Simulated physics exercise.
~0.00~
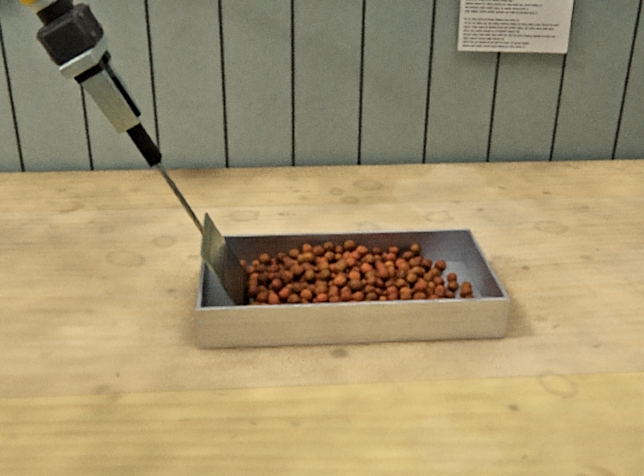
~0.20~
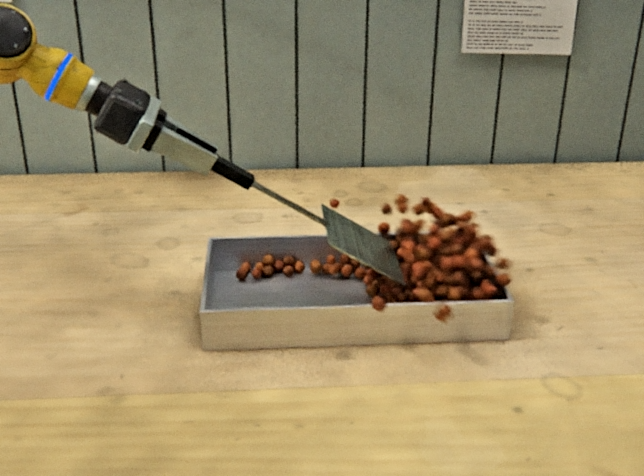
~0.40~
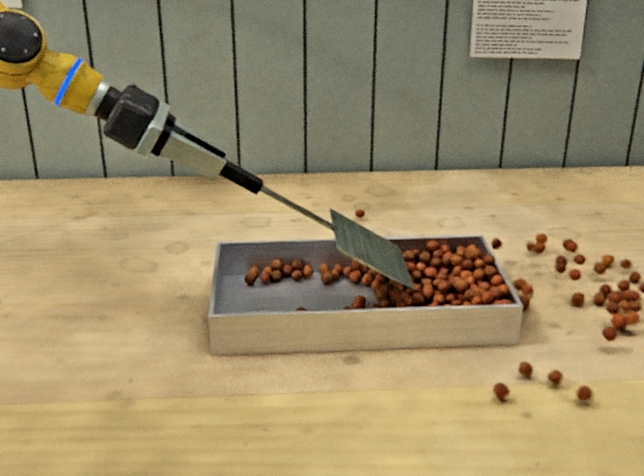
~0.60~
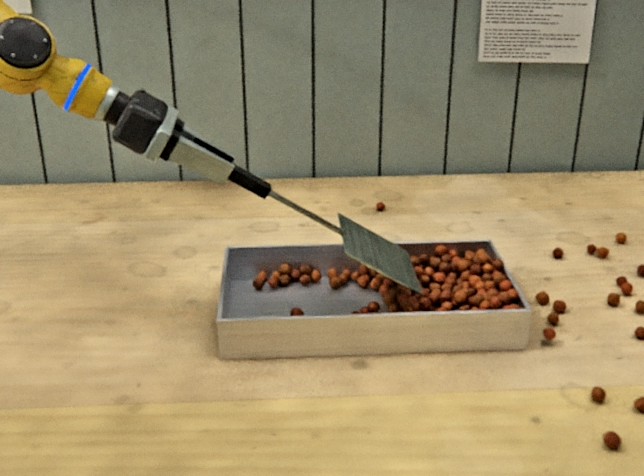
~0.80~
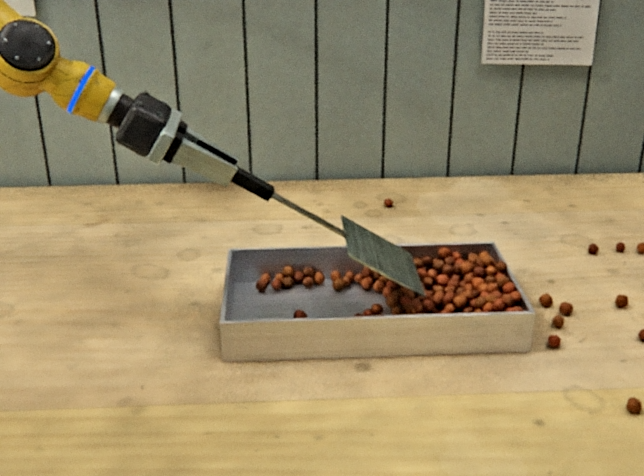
On a wooden table, a yellow robot arm swept a flat paddle rightward through a metal tin of hazelnuts, flinging many over the far right end, where they scattered and rolled across the tabletop while most stayed heaped inside beside the still paddle.
